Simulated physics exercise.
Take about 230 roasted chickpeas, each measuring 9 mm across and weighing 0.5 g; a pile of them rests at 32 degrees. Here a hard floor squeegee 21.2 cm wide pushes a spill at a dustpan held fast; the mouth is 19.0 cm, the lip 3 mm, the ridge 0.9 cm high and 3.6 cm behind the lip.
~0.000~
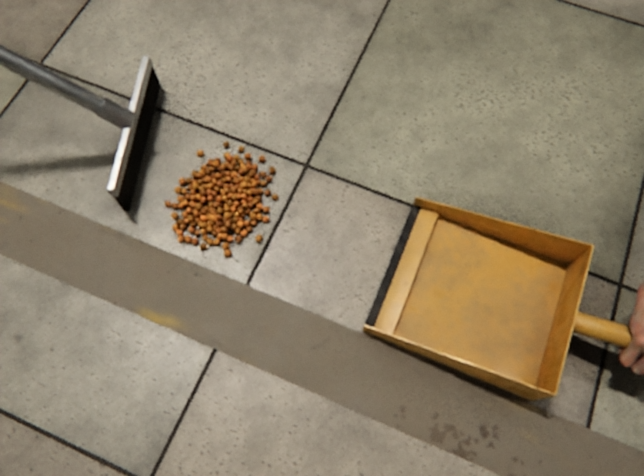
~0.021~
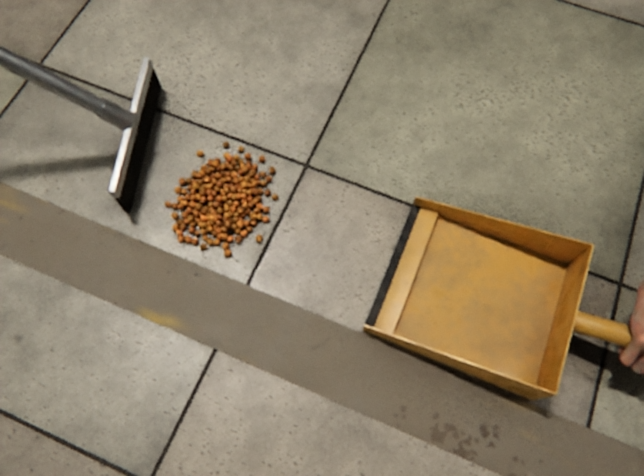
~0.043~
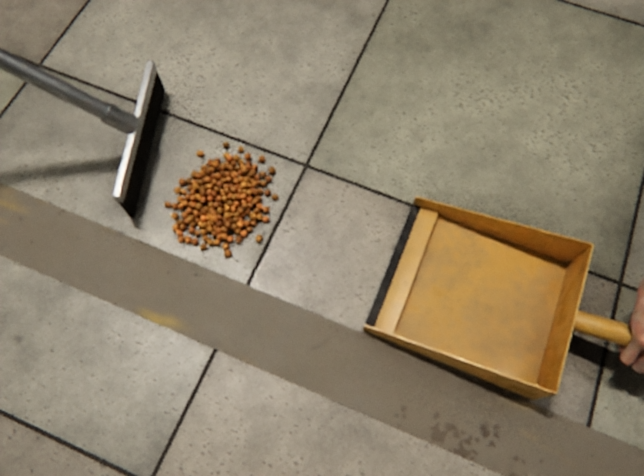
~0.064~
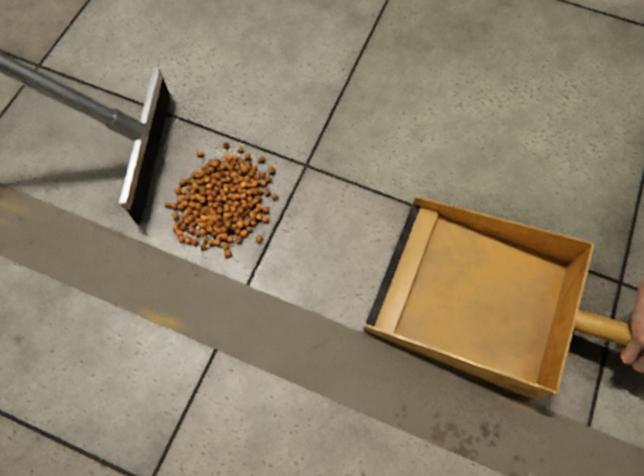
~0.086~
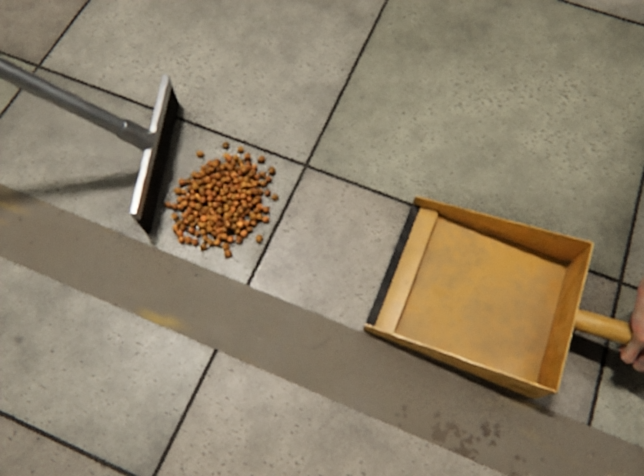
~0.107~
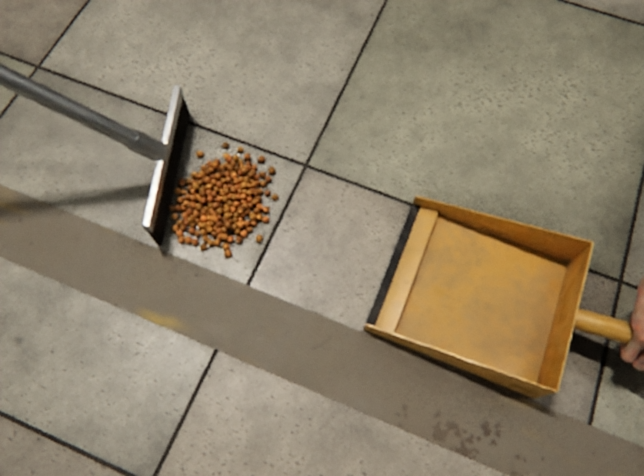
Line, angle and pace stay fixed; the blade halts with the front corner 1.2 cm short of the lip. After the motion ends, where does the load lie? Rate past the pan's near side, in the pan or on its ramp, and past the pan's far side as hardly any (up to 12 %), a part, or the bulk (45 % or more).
Near side: A part, pan: A part, far side: A part.
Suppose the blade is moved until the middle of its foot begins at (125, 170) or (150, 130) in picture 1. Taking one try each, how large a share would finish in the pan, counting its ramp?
I'd put it near 10 per cent for the first and near 25 per cent for the second.
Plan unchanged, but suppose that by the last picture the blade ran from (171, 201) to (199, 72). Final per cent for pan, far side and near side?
Final per cent - pan 25, far 35, near 10.
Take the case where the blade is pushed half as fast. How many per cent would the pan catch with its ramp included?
Share: Close to 0 %.
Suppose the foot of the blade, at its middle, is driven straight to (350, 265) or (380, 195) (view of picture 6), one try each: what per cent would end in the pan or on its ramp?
First try around 35 %, second try around 25 %.
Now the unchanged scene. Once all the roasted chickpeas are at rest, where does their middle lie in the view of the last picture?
(387, 258).
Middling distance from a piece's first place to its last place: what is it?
24 cm or thereabouts.
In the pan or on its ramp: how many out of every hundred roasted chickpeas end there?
Roughly 20 per cent.
Then, at 0.24 s, middle of the blade 17 cm from the lip; 0 % over the lip, far side 5 %, near side 5 %.
After 0.33 s, middle of the blade 7 cm from the lip; 0 % over the lip, far side 10 %, near side 10 %.
After 0.55 s, middle of the blade 4 cm from the lip; 20 % over the lip, far side 20 %, near side 15 %.
At rest (1.2 s), near side 15 %, pan 20 %, far side 20 %, in front of the lip or behind the blade 45 %.
